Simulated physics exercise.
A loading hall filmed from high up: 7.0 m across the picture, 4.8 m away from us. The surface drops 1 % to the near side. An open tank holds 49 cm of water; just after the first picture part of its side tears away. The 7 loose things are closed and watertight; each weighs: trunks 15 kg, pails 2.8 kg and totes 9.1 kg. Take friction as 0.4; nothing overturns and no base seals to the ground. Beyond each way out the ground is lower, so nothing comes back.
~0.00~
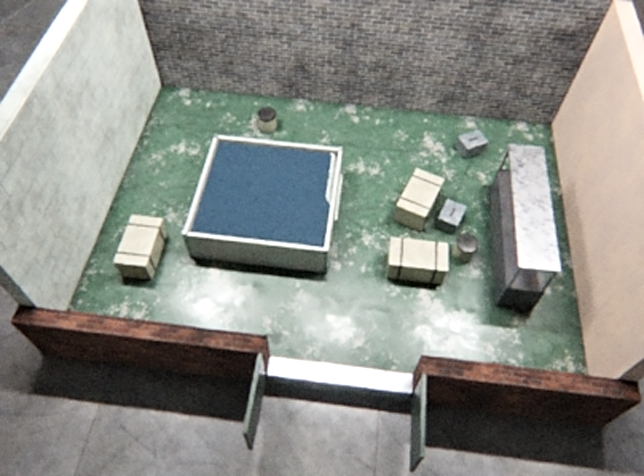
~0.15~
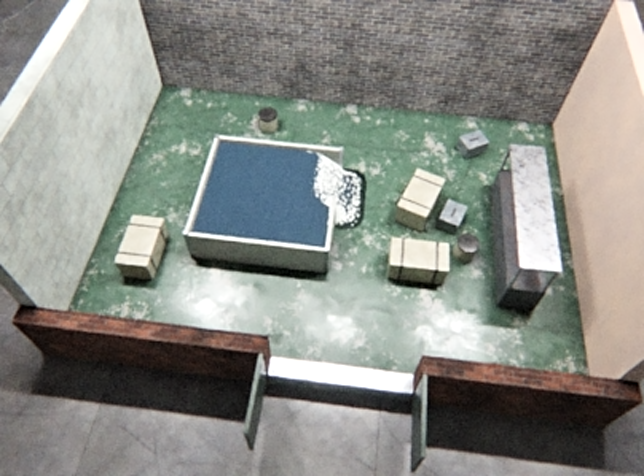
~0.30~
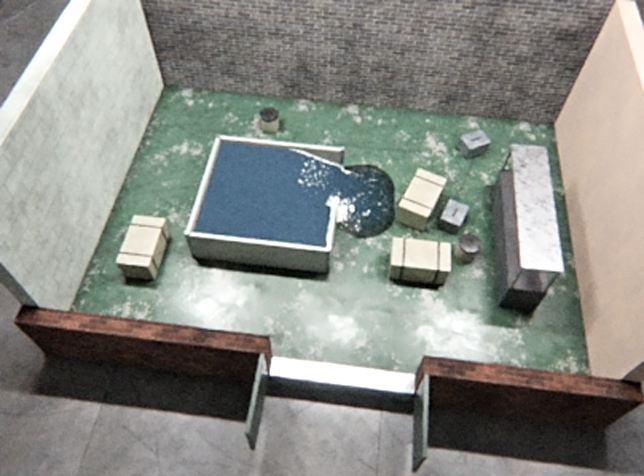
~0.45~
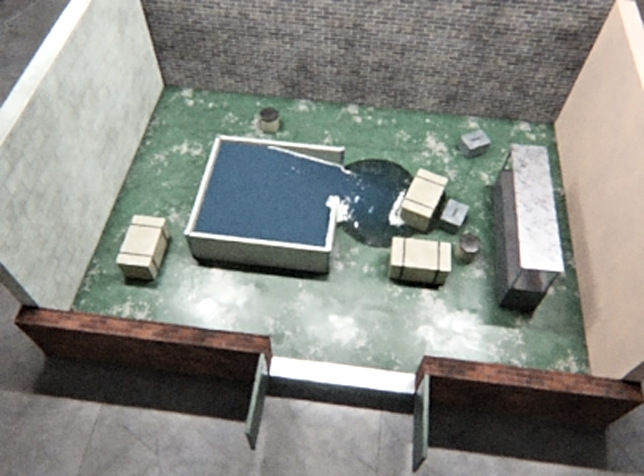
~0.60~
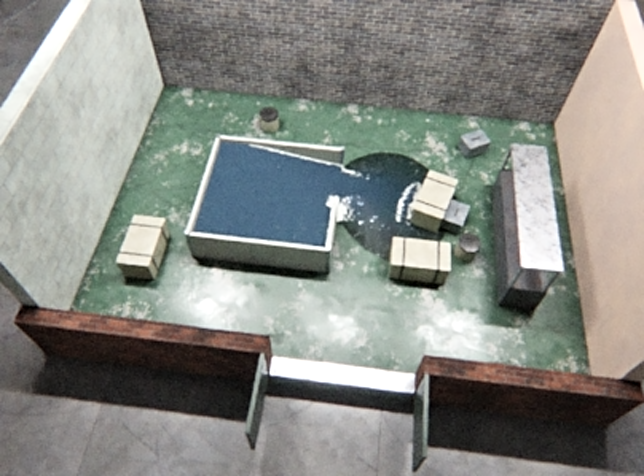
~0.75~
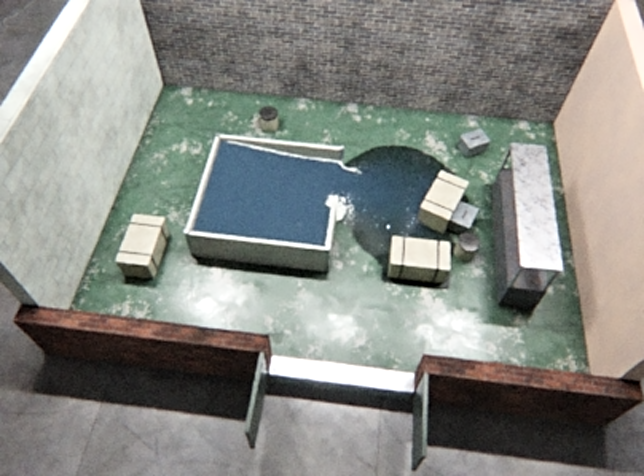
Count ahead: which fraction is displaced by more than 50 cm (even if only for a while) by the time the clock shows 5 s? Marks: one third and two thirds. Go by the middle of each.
That comes to at least two thirds.
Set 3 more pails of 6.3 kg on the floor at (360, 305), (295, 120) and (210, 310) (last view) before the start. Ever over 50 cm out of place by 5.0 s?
In that order: Less, under, short of it.
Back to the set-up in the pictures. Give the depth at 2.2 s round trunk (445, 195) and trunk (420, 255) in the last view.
Roughly 12 and 3 cm.
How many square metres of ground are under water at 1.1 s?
Roughly 8.5 m2.
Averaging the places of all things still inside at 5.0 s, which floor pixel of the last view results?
Near (361, 275).
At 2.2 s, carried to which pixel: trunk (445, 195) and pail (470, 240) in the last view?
Near (469, 213) and (486, 278).
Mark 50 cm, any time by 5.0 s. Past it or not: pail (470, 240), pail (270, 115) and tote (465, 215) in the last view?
In that order: Past it, less, more.
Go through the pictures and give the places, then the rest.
A trunk at (421, 192), on the bottom; a tote at (452, 212), on the bottom; water covers 3.4 m2; 0 of 7 have shifted, in the first frame.
A trunk at (422, 192), on the bottom; a tote at (453, 212) rests on the ground; 3.9 m2 under water; 0 of 7 have shifted, in the second frame.
A trunk at (423, 192), on the bottom; a tote at (455, 212), on the bottom; 4.5 m2 under water; 0 of 7 have shifted, in the third frame.
A trunk at (425, 192) rests on the ground; a tote at (455, 212) rests on the ground; 5.1 m2 under water; 0 of 7 have shifted, in the fourth frame.
A trunk at (436, 194), on the bottom, 19 cm from its start; a tote at (456, 212) rests on the ground; 5.7 m2 under water; 1 of 7 have shifted, in the fifth frame.
A trunk at (445, 194) rests on the ground, 33 cm from its start; a tote at (465, 214), on the bottom, 15 cm from its start; water covers 6.6 m2; 2 of 7 have shifted, in the sixth frame.
After 1.1 s 1 of 7 are over 50 cm from their spots; 0 afloat.
After 2.2 s 4 of 7 are over 50 cm from their spots; 3 afloat.
After 3.5 s 4 of 7 are over 50 cm from their spots; 2 afloat.
After 5.0 s 5 of 7 are over 50 cm from their spots, and 5 have been at some point; 2 afloat.
